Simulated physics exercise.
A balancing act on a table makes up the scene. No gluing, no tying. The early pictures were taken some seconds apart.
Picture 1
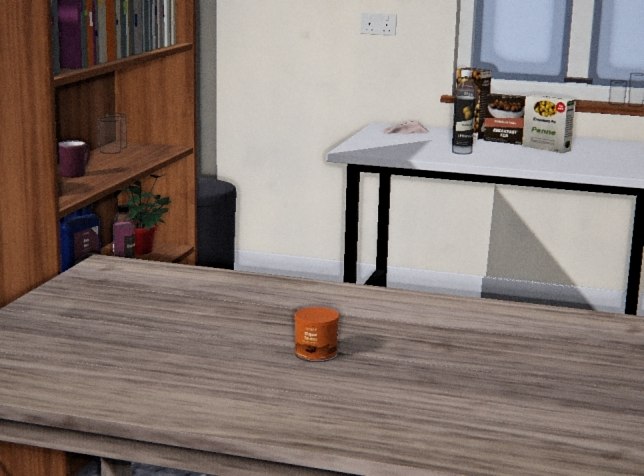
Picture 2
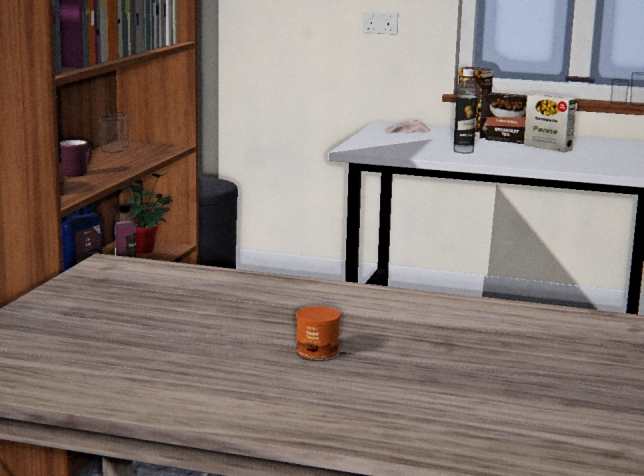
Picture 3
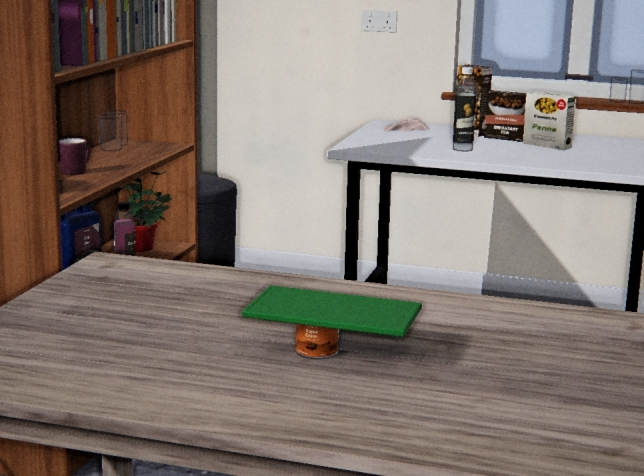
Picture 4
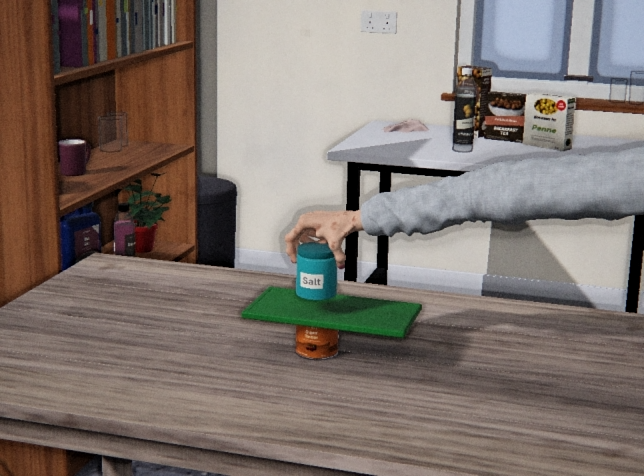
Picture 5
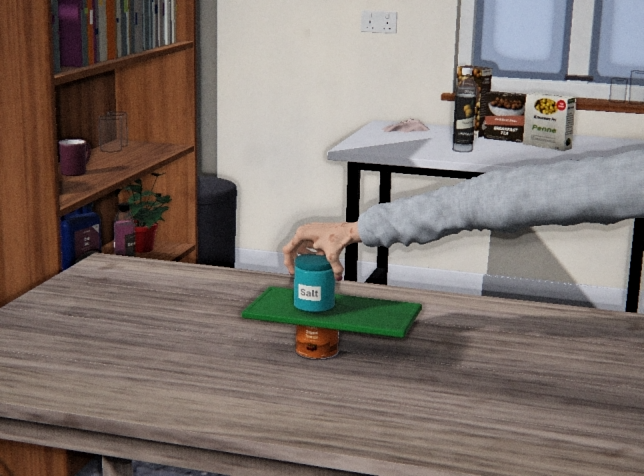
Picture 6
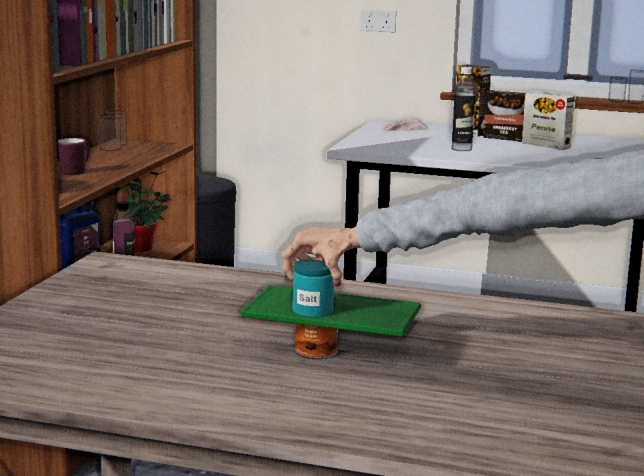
A green board appears on top of a small orange tin standing on a wooden table, then a hand reaching in from the right lowers a turquoise salt jar onto the board above the tin and keeps hold of it.
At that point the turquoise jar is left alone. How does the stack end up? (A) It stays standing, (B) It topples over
It stays standing (A).
Then, 0.60 s past the last view, nothing moves.
Then, 1.40 s past the last view, turquoise jar resting near (313, 288).
Finally, all 3 still in place. Final places as the last picture's camera would see them, turquoise jar near (313, 288). The stack holds.
